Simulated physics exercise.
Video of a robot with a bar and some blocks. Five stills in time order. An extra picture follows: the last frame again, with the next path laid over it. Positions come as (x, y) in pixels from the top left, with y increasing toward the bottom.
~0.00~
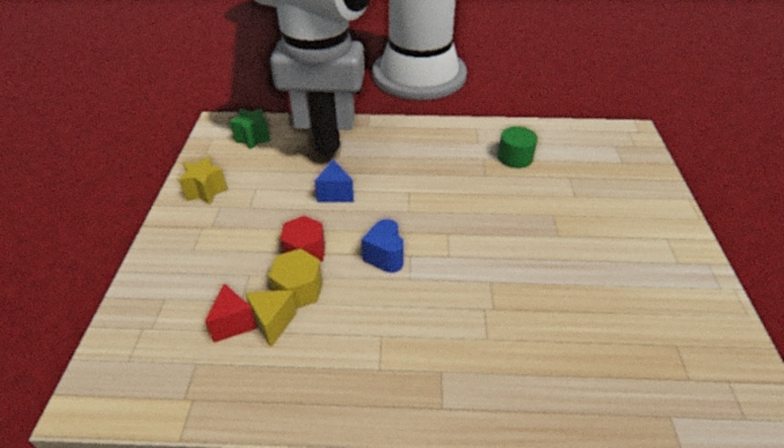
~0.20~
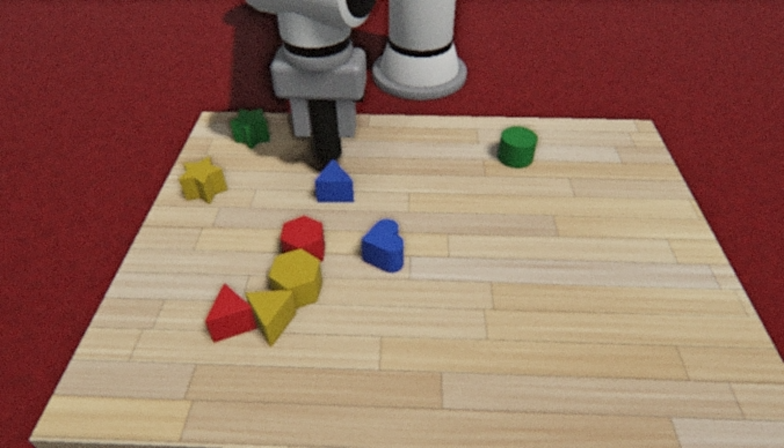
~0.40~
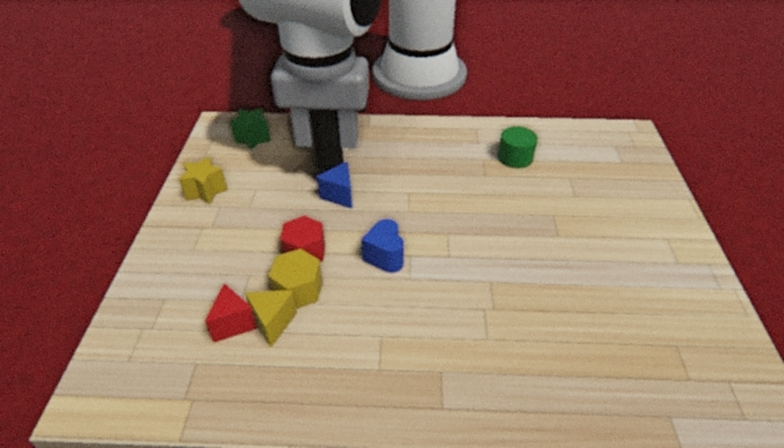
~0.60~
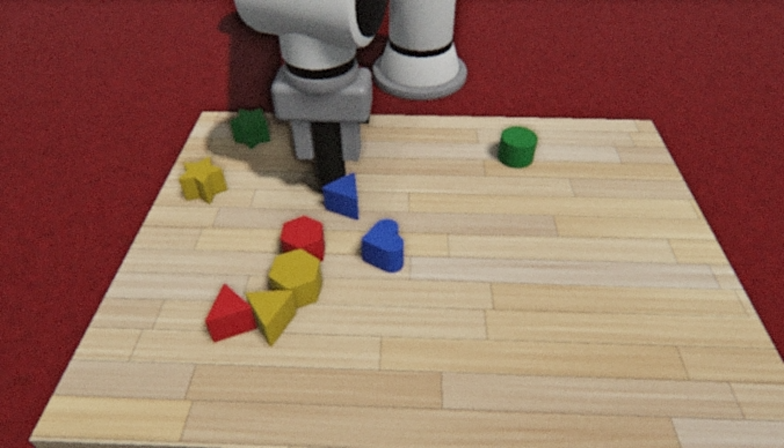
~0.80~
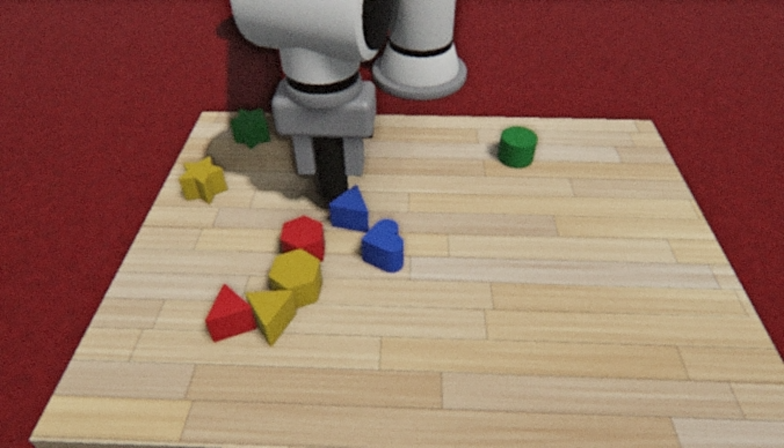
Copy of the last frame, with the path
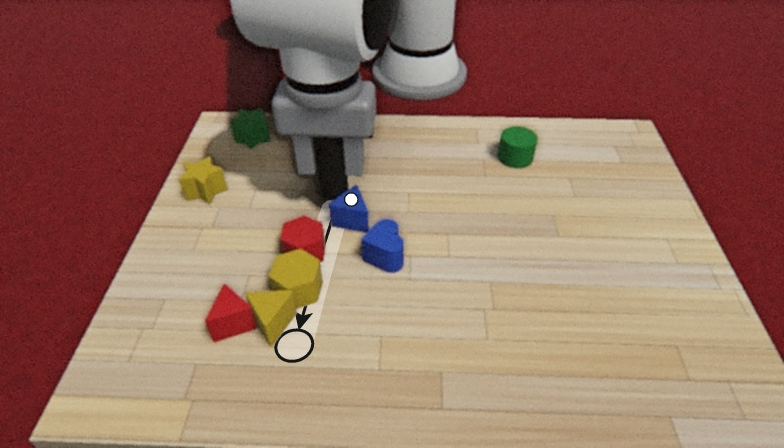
On a wooden board, a robot arm's dark bar nudges the blue triangle slightly toward the blue heart.
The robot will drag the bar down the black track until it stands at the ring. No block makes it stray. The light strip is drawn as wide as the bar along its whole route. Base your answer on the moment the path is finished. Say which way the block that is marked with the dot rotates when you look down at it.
It goes round opposite to clock hands.
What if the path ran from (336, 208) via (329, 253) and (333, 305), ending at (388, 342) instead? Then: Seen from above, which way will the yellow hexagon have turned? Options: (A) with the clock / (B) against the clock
My pick is B.
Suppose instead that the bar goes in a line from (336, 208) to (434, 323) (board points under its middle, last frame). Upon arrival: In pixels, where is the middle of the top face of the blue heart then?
Close to (460, 278).
The drawn path runs in a line from (336, 208) to (294, 345); the dot is on the blue three-sided block.
On the path given first. One third of the way, bar at (321, 231); yellow hexagon at (293, 273); red hexagon at (288, 240), turned 20° clockwise; blue three-sided block at (354, 210), turned 35° anticlockwise.
Two thirds of the way, bar at (306, 278); yellow three-sided block at (254, 329), turned 35° clockwise; yellow hexagon at (280, 300); red hexagon at (273, 246), turned 40° clockwise; blue three-sided block at (354, 210), turned 35° anticlockwise.
At the end, bar at (291, 330); yellow three-sided block at (210, 374), turned 60° clockwise; yellow hexagon at (252, 353), turned 20° clockwise; red hexagon at (273, 246), turned 40° clockwise; blue three-sided block at (354, 210), turned 35° anticlockwise.
